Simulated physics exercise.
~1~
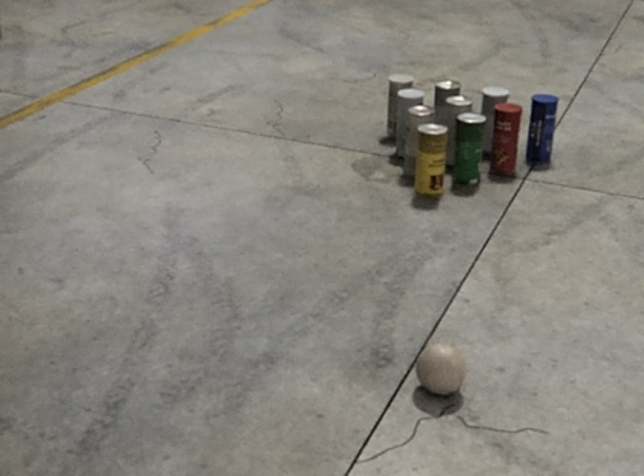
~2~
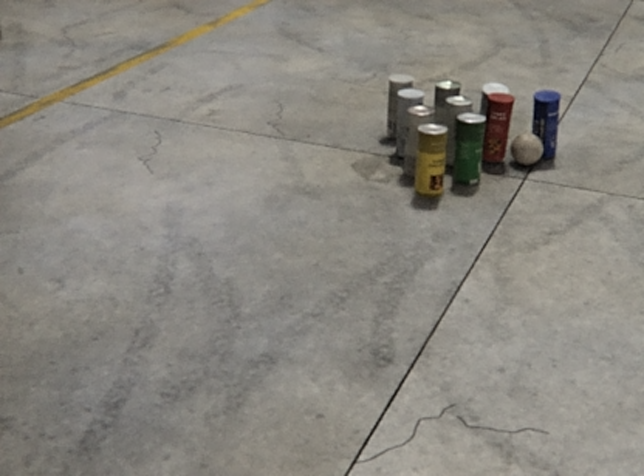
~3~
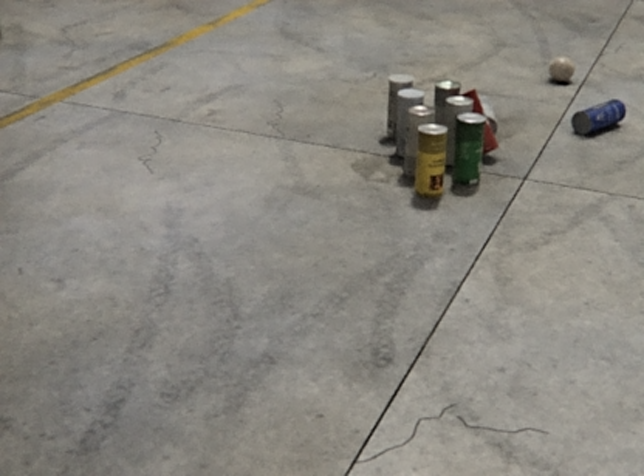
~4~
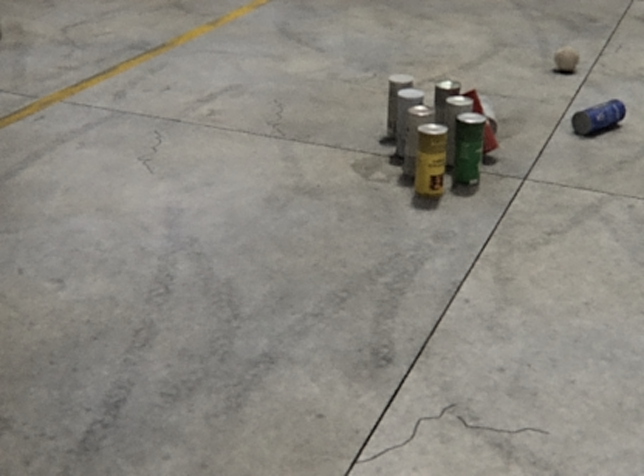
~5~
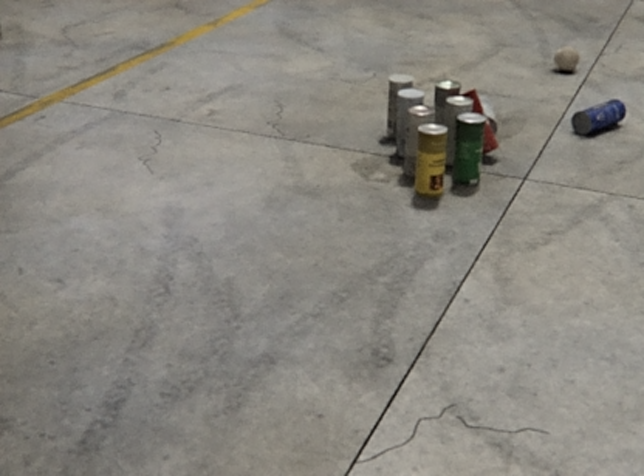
On a concrete warehouse floor, a pale stone ball rolls toward a wedge of upright canisters and strikes its right side between the red and blue ones, ending beyond them with the blue canister on its side, the red leaning, and the yellow and green still standing.
